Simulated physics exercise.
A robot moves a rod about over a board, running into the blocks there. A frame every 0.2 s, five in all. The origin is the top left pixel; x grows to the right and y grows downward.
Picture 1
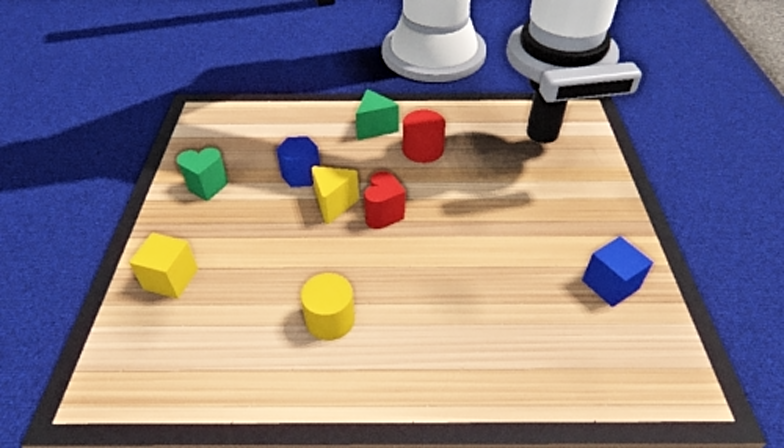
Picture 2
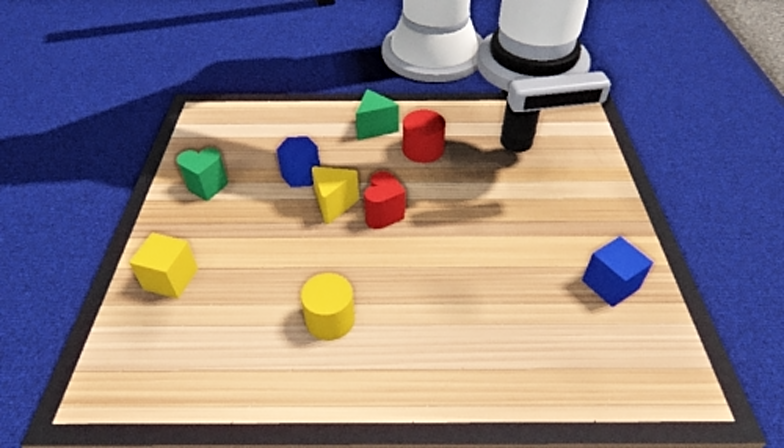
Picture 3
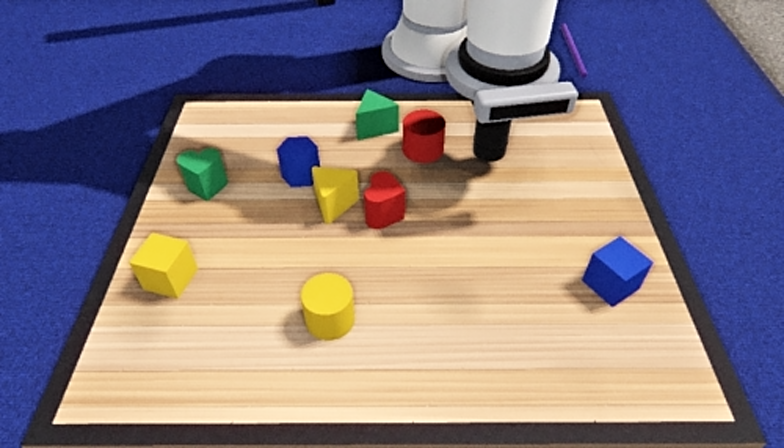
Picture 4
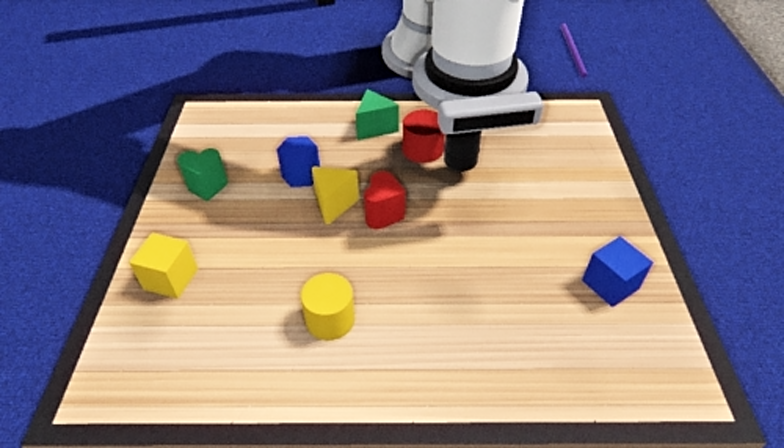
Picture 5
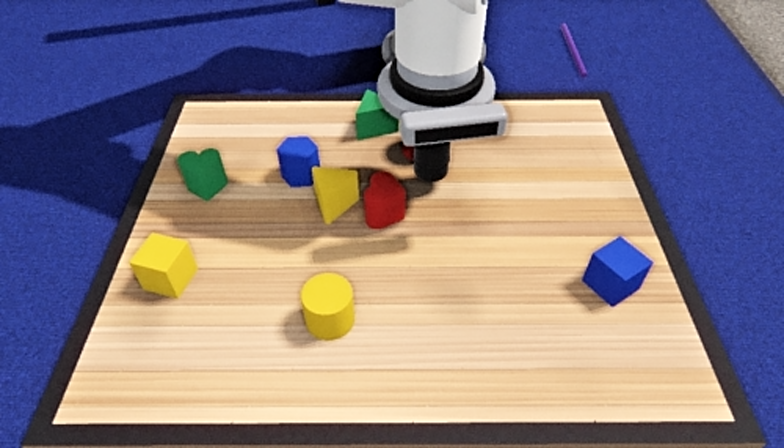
In the video, colored blocks sit scattered on a wooden board as a robot arm moves its dark rod left and slightly down from the upper right, nearing the red heart-shaped block, while the blocks stay still.
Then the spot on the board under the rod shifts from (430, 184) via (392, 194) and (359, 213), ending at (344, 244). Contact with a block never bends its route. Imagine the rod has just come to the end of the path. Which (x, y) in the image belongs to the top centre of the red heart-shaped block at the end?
Expect it around (357, 243).
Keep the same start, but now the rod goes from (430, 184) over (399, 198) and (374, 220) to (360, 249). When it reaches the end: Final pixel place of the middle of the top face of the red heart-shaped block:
The centre of its top face lies at (344, 249).
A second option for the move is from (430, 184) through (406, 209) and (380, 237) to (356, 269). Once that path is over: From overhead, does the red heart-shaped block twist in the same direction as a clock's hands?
In short: Yes.
The first path, step by step. One third of the way, rod (391, 182); red heart-shaped block (378, 191), turned 15° anticlockwise.
Two thirds of the way, rod (358, 201); yellow triangular block (311, 183), turned 25° clockwise; red heart-shaped block (362, 211), turned 75° anticlockwise.
At the end, rod (342, 232); yellow triangular block (308, 185), turned 35° clockwise; red heart-shaped block (357, 243), turned 105° anticlockwise; red circle not moved.
